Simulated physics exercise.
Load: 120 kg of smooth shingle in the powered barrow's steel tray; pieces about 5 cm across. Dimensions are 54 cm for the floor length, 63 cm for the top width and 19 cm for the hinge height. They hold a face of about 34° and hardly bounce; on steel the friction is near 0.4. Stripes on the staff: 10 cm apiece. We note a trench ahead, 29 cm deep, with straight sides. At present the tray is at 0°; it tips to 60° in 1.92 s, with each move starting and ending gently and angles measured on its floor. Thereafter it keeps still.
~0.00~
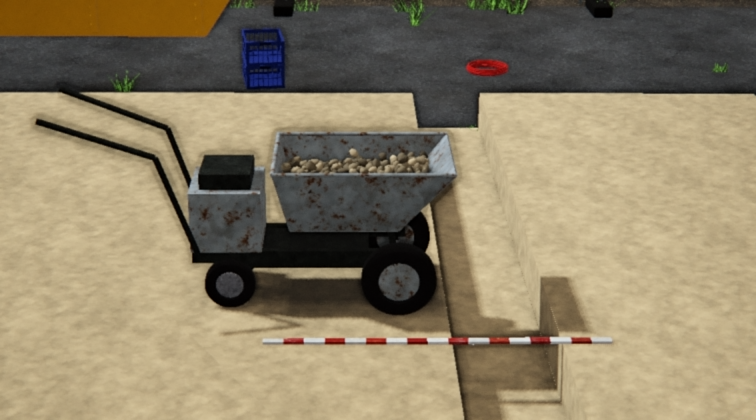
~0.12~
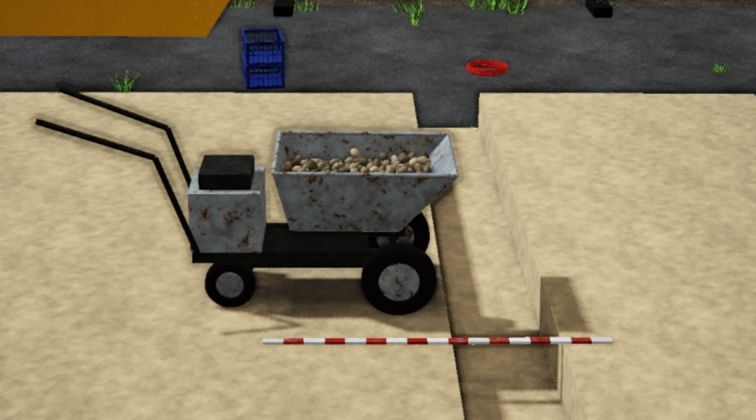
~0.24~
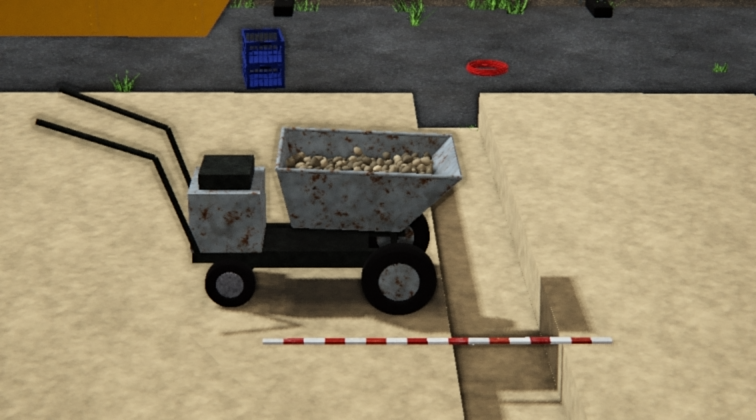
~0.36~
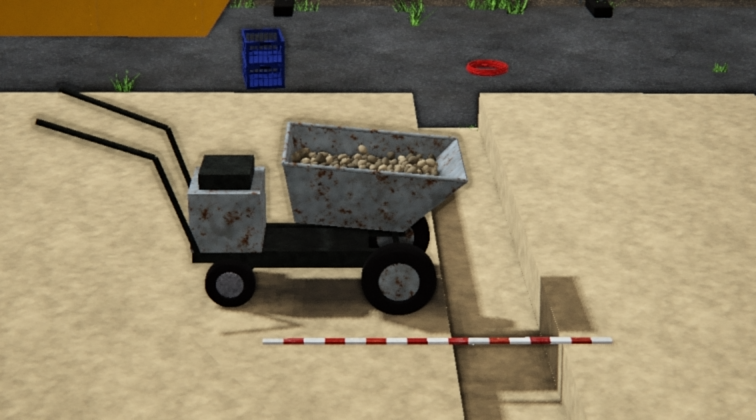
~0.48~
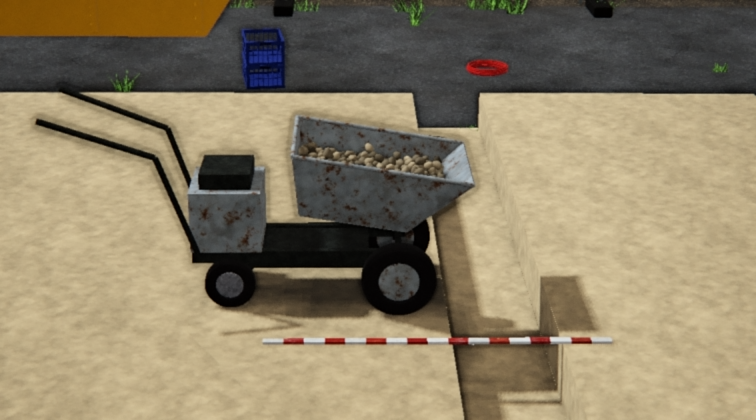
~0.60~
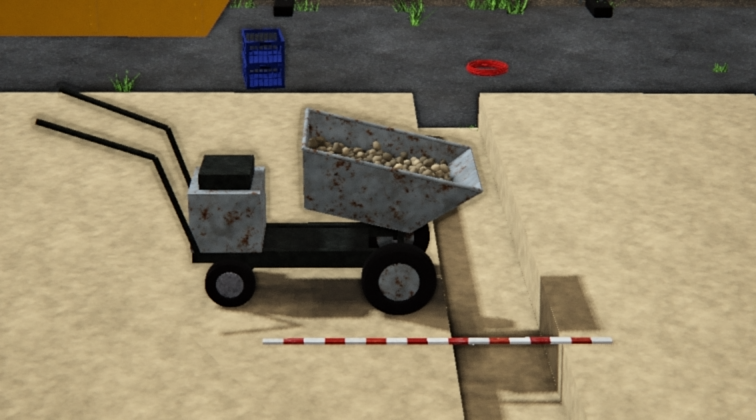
On sandy ground beside a straight-sided trench, a small cart with long handles and a rusty grey tray of pale stones stands still; the tray gradually tilts to the right, its left end rising while the stones stay inside.
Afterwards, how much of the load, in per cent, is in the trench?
About 63 per cent.
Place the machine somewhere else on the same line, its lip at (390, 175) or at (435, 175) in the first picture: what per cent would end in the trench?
I'd expect close to 100 per cent at the first and 85 per cent at the second.
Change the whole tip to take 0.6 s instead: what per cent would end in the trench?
Then roughly 45 percent.
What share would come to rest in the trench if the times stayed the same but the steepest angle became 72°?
Some 55% would finish there.
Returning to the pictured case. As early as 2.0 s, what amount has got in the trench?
About 15 per cent by then.
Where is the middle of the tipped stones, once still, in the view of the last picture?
Roughly (534, 316), I'd say.
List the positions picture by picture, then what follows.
The tray is at 0°, its lip at (457, 175); the top of the load is at (387, 164), in the first frame.
The tray is at 1°, its lip at (458, 176); the top of the load is at (374, 163); the stones move at 0.1 m/s on average, in the second frame.
Lip at (462, 178), floor tilted 3°, highest stones at (362, 162); the stones move at 0.2 m/s on average, in the third frame.
The tray is at 6°, its lip at (468, 181); the top of the load is at (337, 160); the stones move at 0.2 m/s on average, in the fourth frame.
Lip at (475, 185), floor tilted 9°, highest stones at (318, 154); the stones move at 0.3 m/s on average, in the fifth frame.
Lip at (483, 191), floor tilted 14°, highest stones at (327, 148); the stones move at 0.3 m/s on average, in the sixth frame.
After 1.4 s the floor is at 51°; 100 % in the tray; the foremost stones are at (507, 222).
After 2.0 s the floor is at 60°; 62 % in the tray, 16 % in the trench, 22 % past the trench; the foremost stones are at (621, 284).
After 2.4 s the floor is at 60°; 38 % in the tray, 26 % in the trench, 37 % past the trench; the foremost stones are at (688, 290).
After 4.3 s the floor is at 60°; 0 % in the tray, 63 % in the trench, 37 % past the trench; the foremost stones are at (725, 303).
